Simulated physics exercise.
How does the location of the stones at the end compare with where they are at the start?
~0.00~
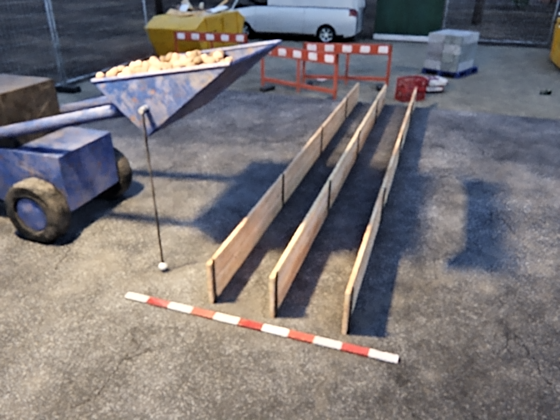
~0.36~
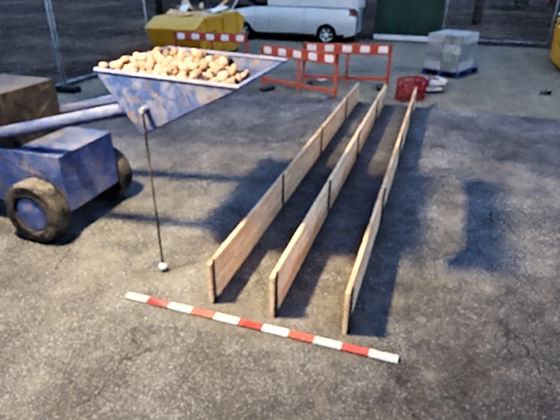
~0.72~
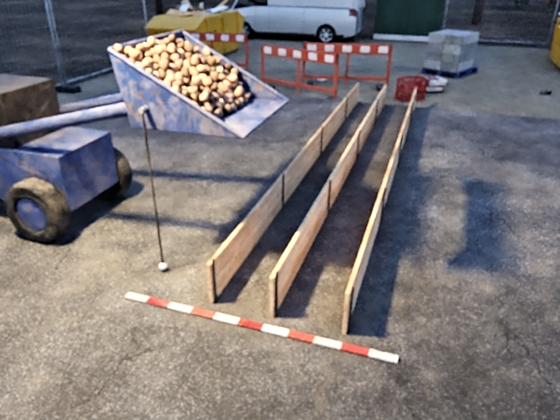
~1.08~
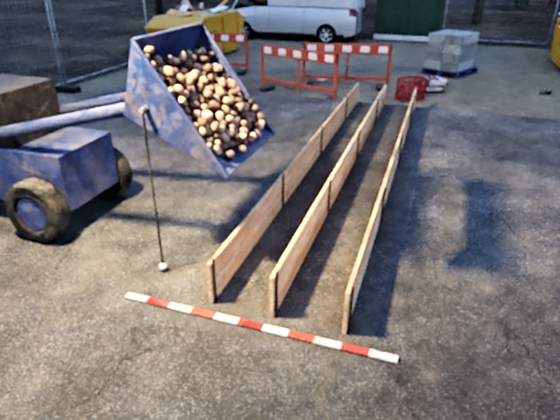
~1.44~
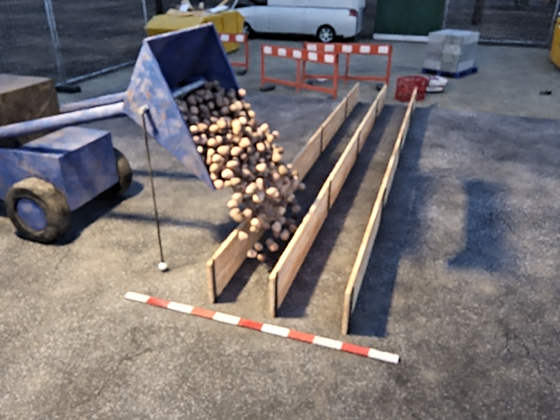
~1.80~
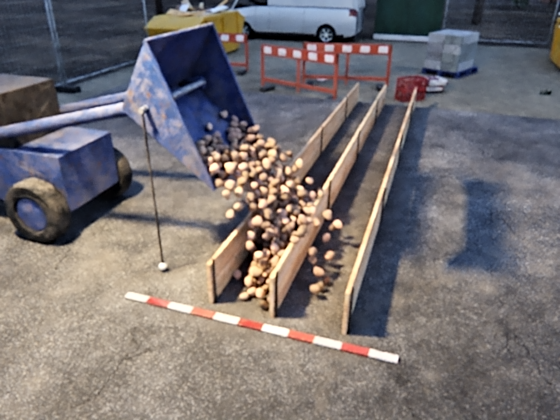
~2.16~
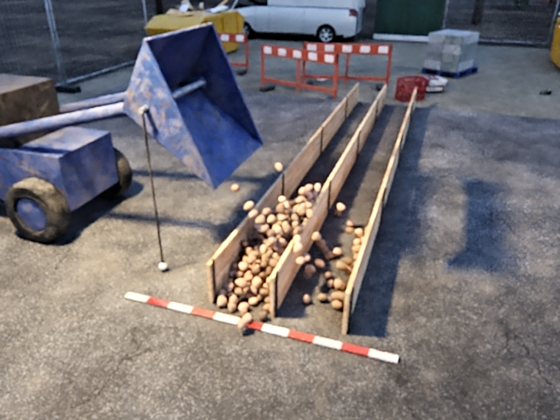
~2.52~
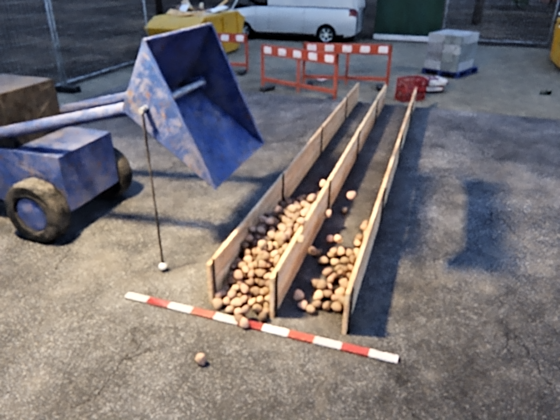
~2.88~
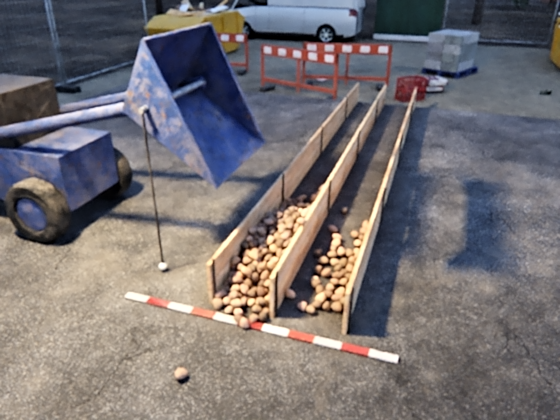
At the start the stones are heaped in the raised blue bucket, while at the end they lie on the ground lower and to the right, mostly between the front ends of the wooden planks.
